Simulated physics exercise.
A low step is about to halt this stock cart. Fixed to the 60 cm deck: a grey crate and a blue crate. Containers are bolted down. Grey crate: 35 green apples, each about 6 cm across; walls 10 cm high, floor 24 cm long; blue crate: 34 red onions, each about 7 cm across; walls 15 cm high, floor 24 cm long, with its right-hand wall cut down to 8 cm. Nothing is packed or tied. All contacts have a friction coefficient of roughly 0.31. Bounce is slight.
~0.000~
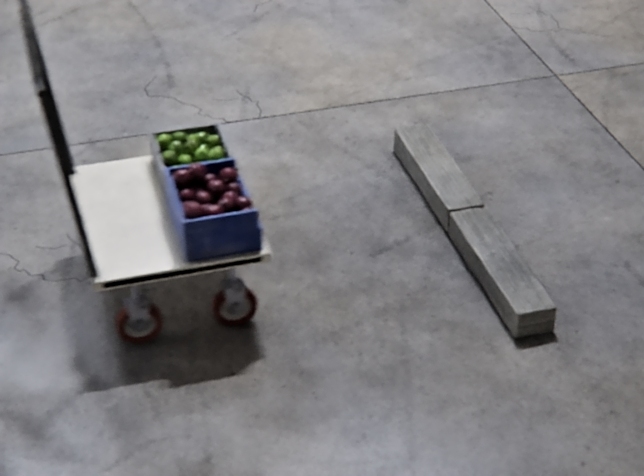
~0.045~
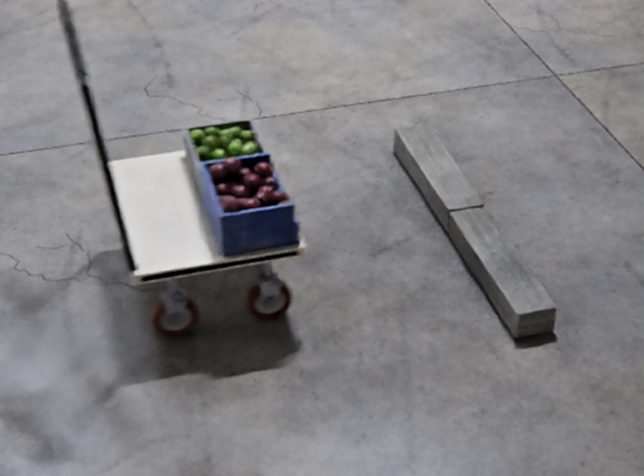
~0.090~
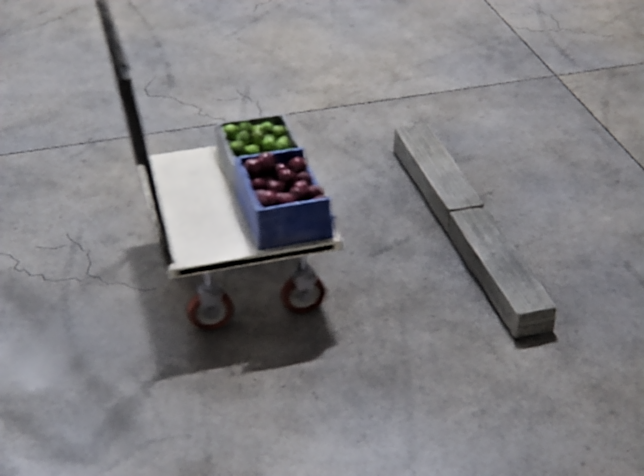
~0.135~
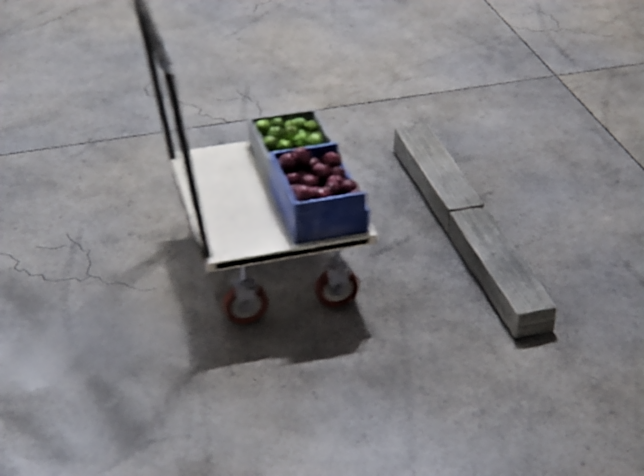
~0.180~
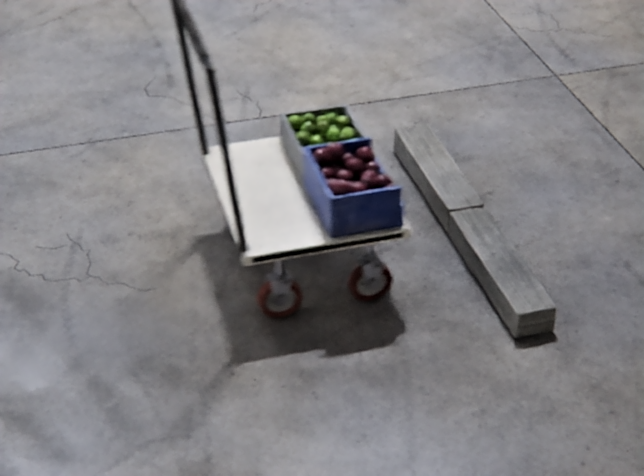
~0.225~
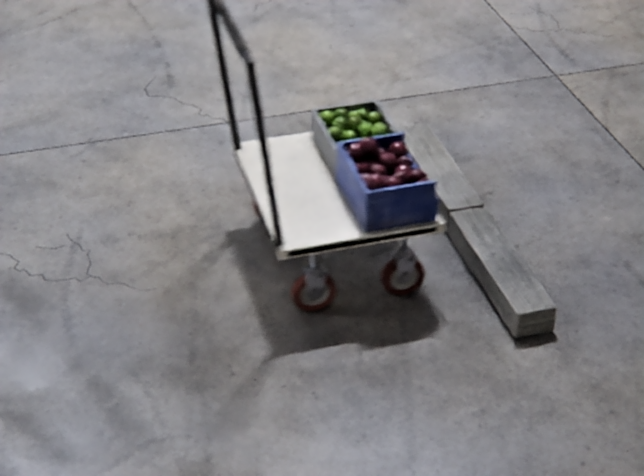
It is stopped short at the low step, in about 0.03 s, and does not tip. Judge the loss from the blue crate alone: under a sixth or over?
Out of the blue crate go over a sixth of the red onions.
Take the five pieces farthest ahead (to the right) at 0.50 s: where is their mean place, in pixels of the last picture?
Near (561, 159).
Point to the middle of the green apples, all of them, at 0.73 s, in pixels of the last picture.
Around (411, 130).
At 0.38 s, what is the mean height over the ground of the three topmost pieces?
About 54 cm.
After 0.28 s, contact.
After 0.38 s, 0 of 35 out of the grey crate and 6 of 34 out of the blue crate.
After 0.50 s, 1 of 35 out of the grey crate and 15 of 34 out of the blue crate.
After 0.73 s, 1 of 35 out of the grey crate and 15 of 34 out of the blue crate.
Final count (at 1.24 s), 1 of 35 out of the grey crate and 15 of 34 out of the blue crate. Asked share, 15 of 34, 44 per cent.
